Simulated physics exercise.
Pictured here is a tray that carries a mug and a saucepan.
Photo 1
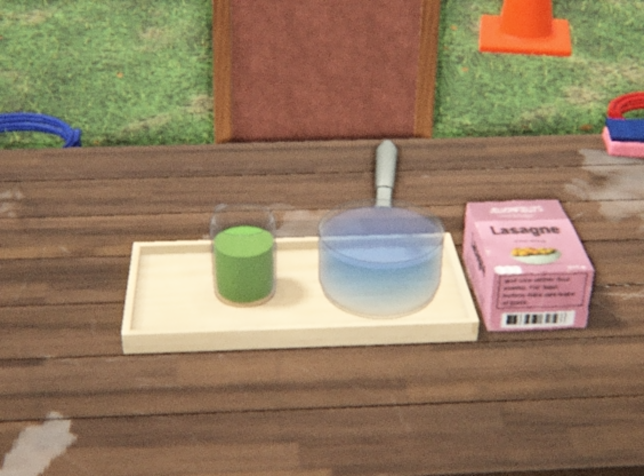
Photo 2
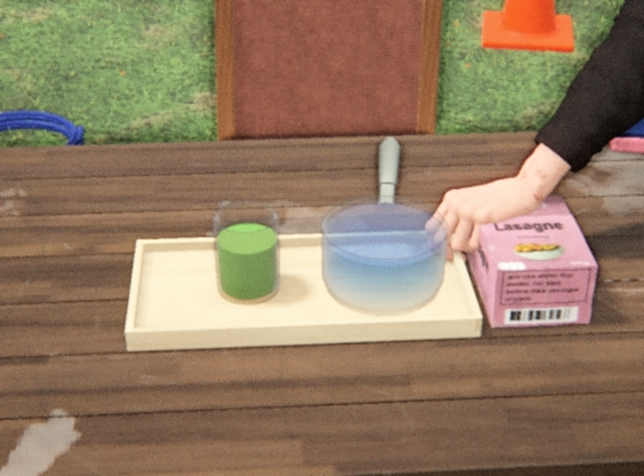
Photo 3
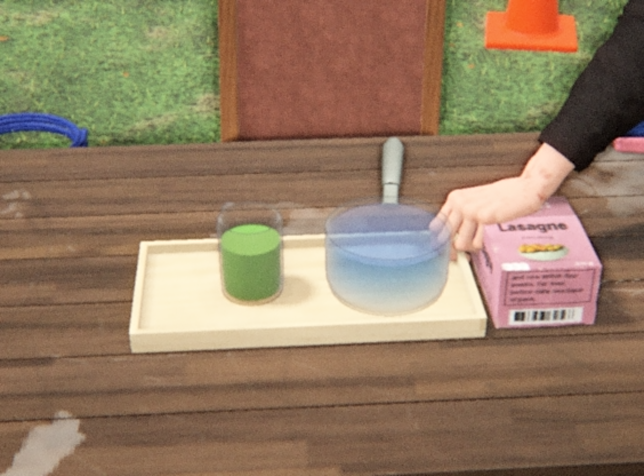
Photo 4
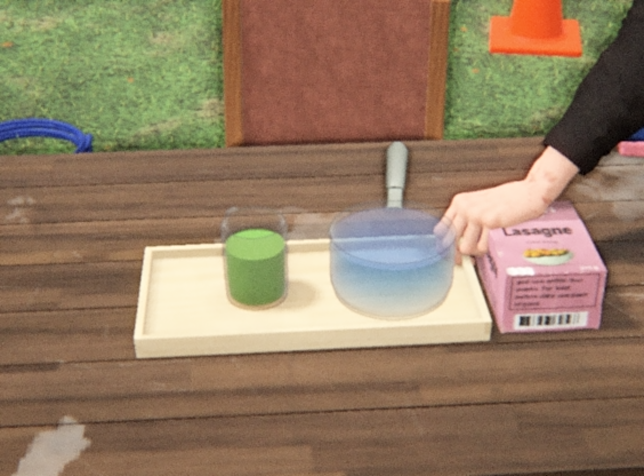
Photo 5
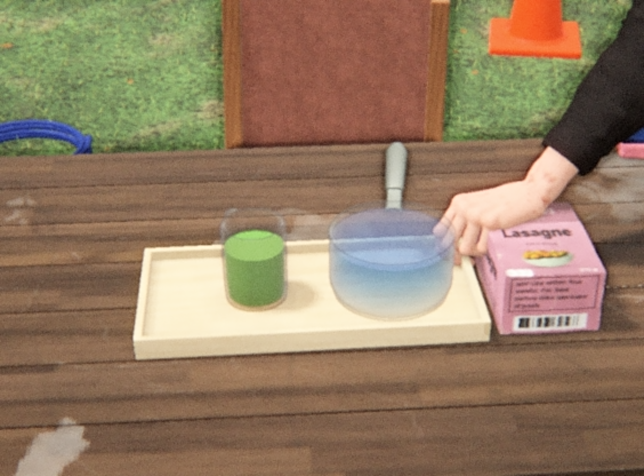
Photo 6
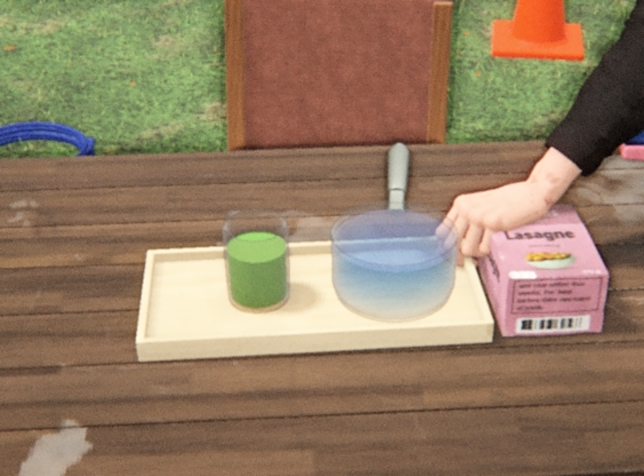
On a wooden table outdoors, a hand reached in beside a lasagne box and took the right end of a tray holding a cup of green liquid and a blue-filled saucepan, but the tray barely moved.
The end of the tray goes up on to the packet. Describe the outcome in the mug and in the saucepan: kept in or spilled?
Mug: Nothing pours out. Saucepan: Some pours out.
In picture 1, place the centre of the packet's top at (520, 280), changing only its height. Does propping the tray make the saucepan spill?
It comes through fine.
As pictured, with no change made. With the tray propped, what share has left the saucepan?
Note: Some 12 parts in a hundred.
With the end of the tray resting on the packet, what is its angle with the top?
I'd put it at around 13°.
A moment on, the tray slopes by about 7°; mug, all is still inside; saucepan, all is still inside.
Further on, the tray slopes by about 15°; mug, all is still inside; saucepan, a puddle lies under it.
When it is over, the tray slopes by about 13°, resting on the packet; mug, all is still inside; saucepan, a puddle lies under it.
